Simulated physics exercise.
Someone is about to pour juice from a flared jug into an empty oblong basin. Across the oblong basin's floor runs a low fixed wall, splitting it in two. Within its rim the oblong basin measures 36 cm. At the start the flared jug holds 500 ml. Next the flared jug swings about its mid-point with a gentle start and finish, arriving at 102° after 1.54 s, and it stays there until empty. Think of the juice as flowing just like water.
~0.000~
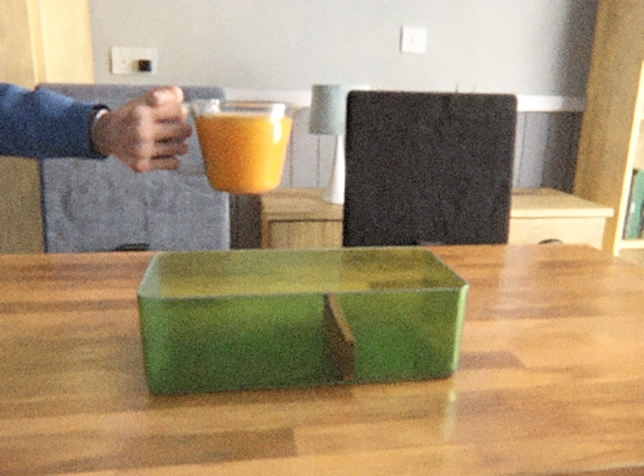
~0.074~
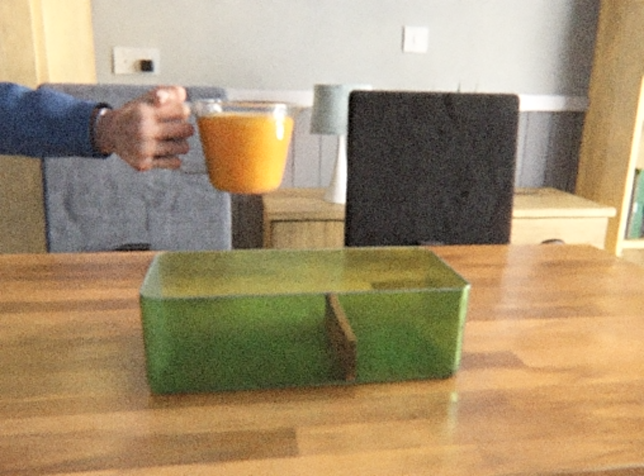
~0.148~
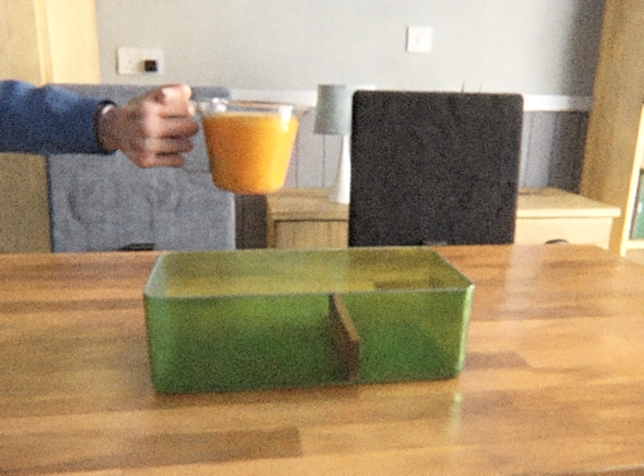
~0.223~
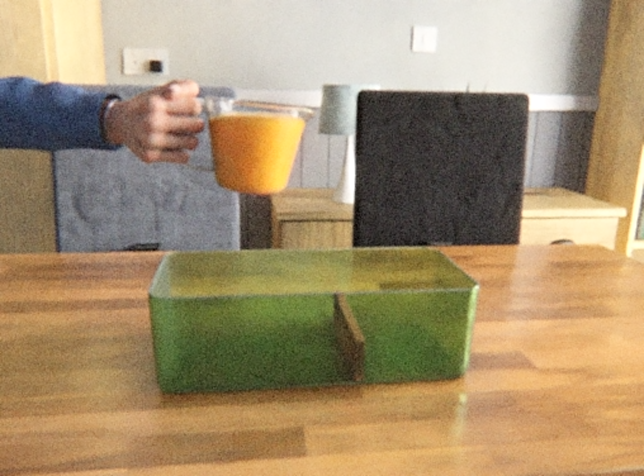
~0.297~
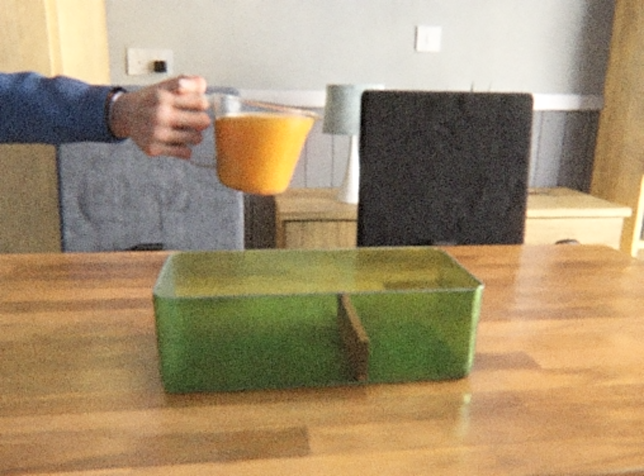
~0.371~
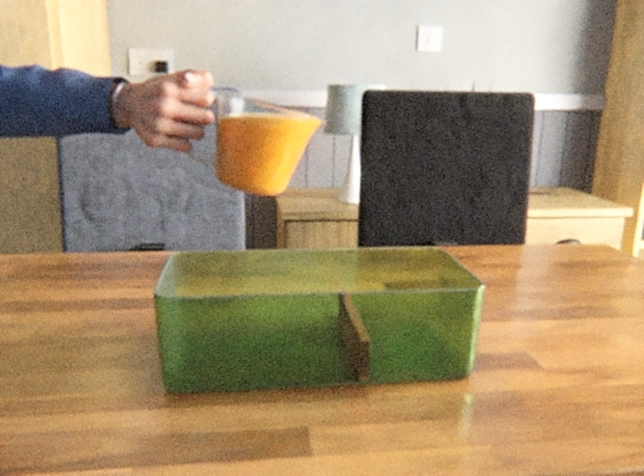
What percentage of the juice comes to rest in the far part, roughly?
77 %.
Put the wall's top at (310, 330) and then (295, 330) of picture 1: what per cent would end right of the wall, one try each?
I'd say 90 percent on the first go, 95 percent on the next.
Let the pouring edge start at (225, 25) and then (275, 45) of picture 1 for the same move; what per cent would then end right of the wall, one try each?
It comes to 5 per cent, and then 50 per cent.
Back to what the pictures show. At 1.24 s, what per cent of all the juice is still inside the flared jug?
What remains is about 12 percent of it all.
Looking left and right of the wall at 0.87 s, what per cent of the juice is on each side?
Left side near 1, right side near 14.
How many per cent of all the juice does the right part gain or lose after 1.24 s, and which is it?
It ends up higher by roughly 6.
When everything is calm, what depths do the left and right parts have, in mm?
Once settled, the left stands around 2 mm and the right around 18 mm.
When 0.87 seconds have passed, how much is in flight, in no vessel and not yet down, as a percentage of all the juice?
I'd put it at about 20 percent.
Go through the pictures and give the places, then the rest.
In the first picture, it leans 0°; its right rim is at (304, 106); the juice meets the walls at (197, 115) and (290, 117); the oblong basin's rim runs from (147, 275) to (446, 267); the wall's top is at (338, 314).
In the second picture, it leans 1°; its right rim is at (307, 106); the juice meets the walls at (199, 115) and (292, 117).
In the third picture, it leans 2°; its right rim is at (312, 108); the juice meets the walls at (204, 115) and (296, 117).
In the fourth picture, it leans 5°; its right rim is at (318, 112); the juice meets the walls at (211, 116) and (303, 118).
In the fifth picture, it leans 9°; its right rim is at (324, 116); the juice meets the walls at (218, 117) and (312, 117).
In the sixth picture, it leans 14°; its right rim is at (327, 122); the juice meets the walls at (220, 117) and (318, 120).
Then, 0.87 s in, the tilt is 62° and 64 per cent is still to pour, 1 is left of the wall and 15 right of it.
Then, 1.24 s in, the tilt is 93° and 12 per cent is still to pour, 5 is left of the wall and 71 right of it.
Then, 1.62 s in, the tilt is 102° and 0 per cent is still to pour, 22 is left of the wall and 76 right of it.
Then, 2.04 s in, the tilt is 102° and 0 per cent is still to pour, 22 is left of the wall and 77 right of it.
Finally, 22 per cent lies left of the wall, 77 right of it and 1 outside.
